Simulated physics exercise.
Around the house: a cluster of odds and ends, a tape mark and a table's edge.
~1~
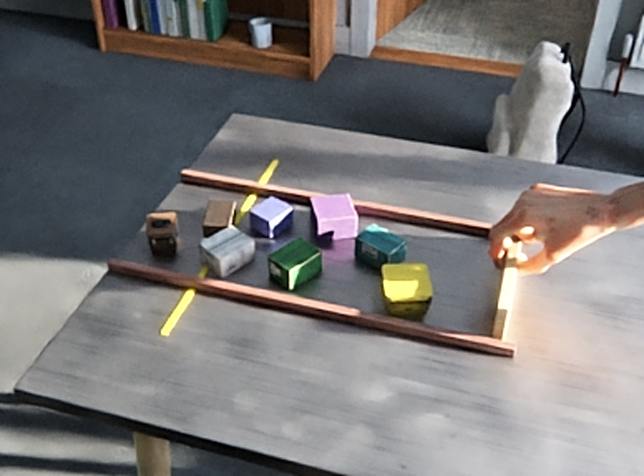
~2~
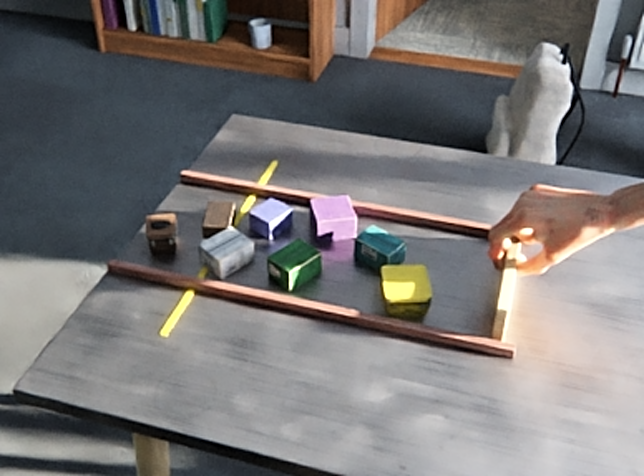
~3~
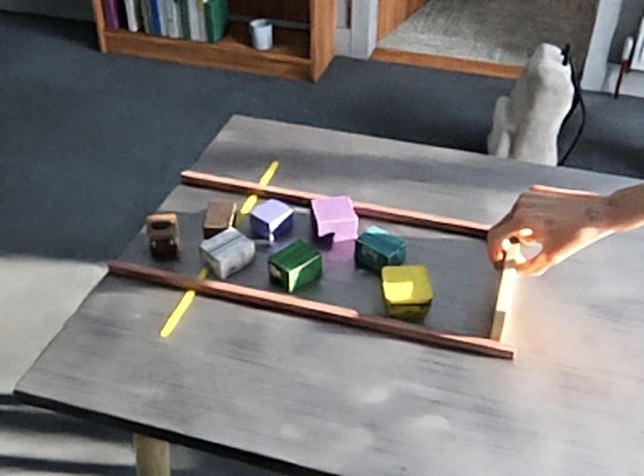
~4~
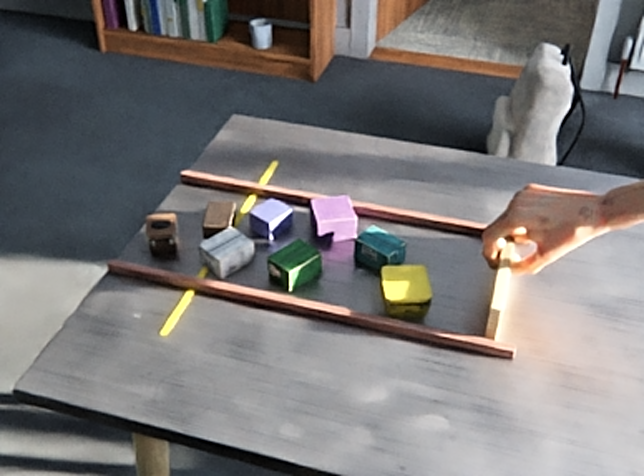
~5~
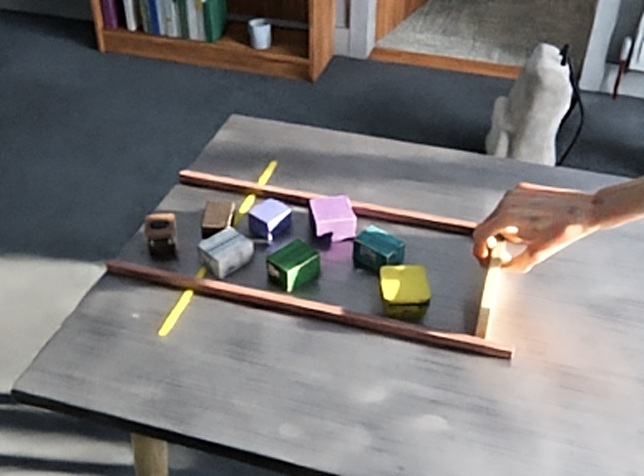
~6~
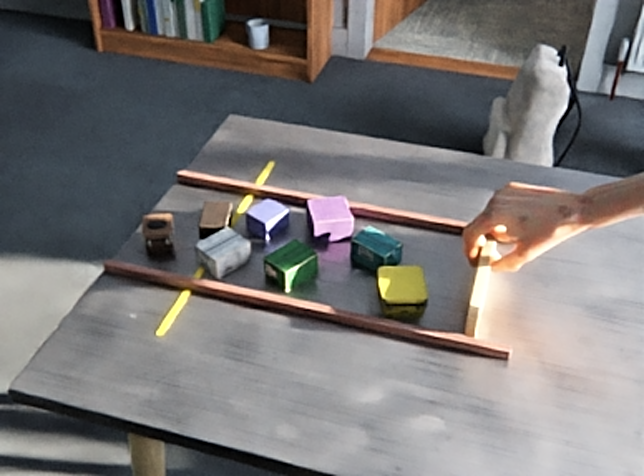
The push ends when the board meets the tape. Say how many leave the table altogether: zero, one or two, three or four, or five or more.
Outcome: The number that fall off is one or two.
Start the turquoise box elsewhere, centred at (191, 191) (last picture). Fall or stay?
Then it does not fall.
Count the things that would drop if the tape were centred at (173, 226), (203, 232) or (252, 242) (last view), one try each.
Down on the floor: 5, 3 and 0.
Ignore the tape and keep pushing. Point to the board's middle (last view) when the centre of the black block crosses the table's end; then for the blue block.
Its middle is around (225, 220) and around (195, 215).
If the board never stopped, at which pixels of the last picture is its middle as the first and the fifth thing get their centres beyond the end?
Its middle is around (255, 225) and later (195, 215).
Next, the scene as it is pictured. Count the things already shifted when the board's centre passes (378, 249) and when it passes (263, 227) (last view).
At the one place 2, at the other 8.
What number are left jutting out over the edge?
Overhanging: 2.
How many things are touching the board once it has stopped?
3 of them.
Soon after, none off yet; brown case at rest near (159, 234); black block at rest near (216, 221); white box at rest near (223, 253).
Then, none off yet; brown case at rest near (159, 234); black block at rest near (216, 221); white box moving near (216, 252).
Further on, none off yet; brown case moved about its own width near (134, 228); black block moved about its own width near (183, 215); white box moved well along near (155, 244).
At rest, the number that fall off is one or two; fallen, brown case.
